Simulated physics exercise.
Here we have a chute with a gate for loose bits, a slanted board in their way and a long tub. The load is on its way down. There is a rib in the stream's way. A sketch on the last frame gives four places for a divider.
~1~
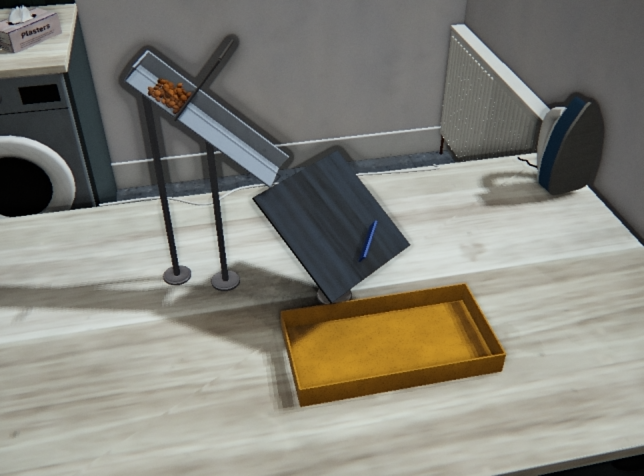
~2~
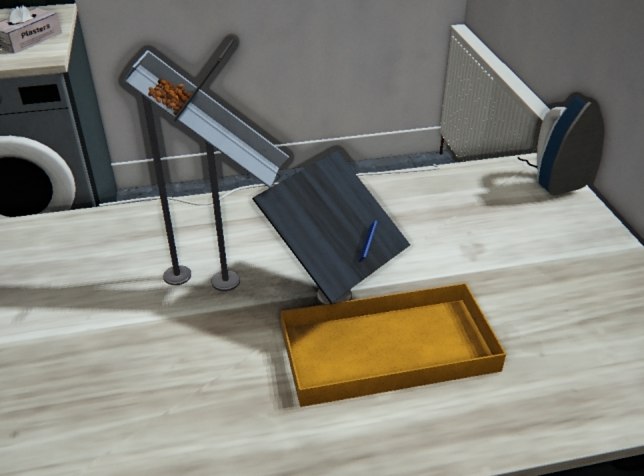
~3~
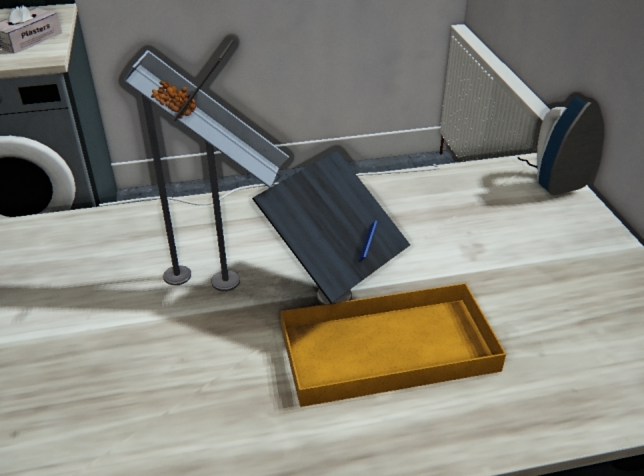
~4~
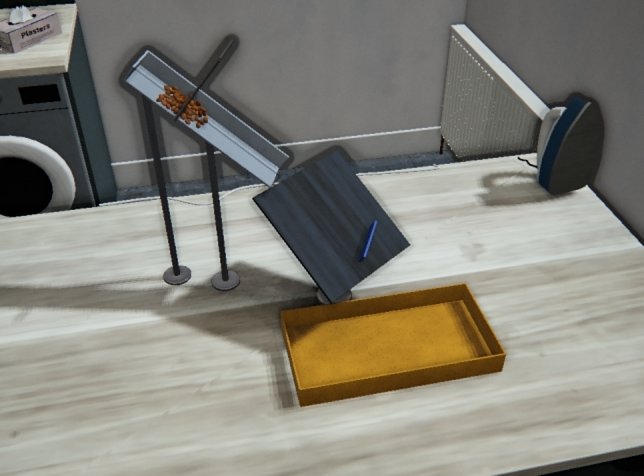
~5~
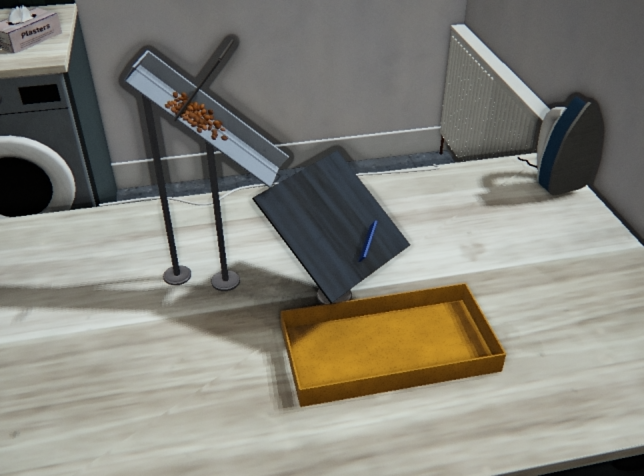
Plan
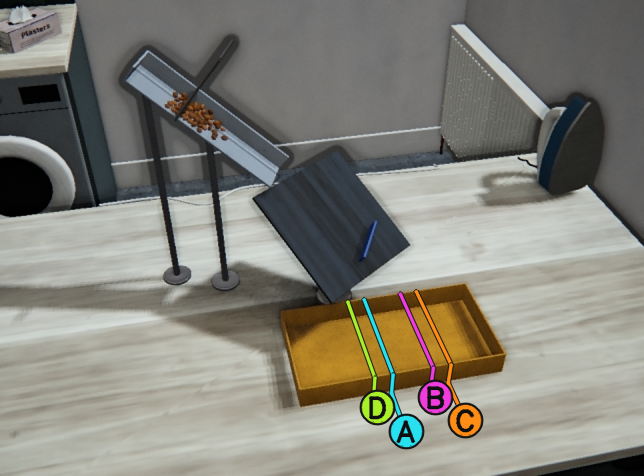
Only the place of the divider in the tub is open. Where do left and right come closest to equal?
A beats the others.
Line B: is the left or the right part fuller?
Left.
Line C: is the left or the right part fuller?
The left side.
On the marked copy, line A crosses the front rim at (392, 373); line B crosses the front rim at (433, 366); line C crosses the front rim at (450, 363); line D crosses the front rim at (374, 377).
Choosing A, of what is caught, about a third on the left of the divider, about two thirds on the right.
Choosing B, of what is caught, nearly all on the left of the divider, a small part on the right.
Choosing C, of what is caught, nearly all on the left of the divider, a stray few on the right.
Choosing D, of what is caught, a small part on the left of the divider, nearly all on the right.
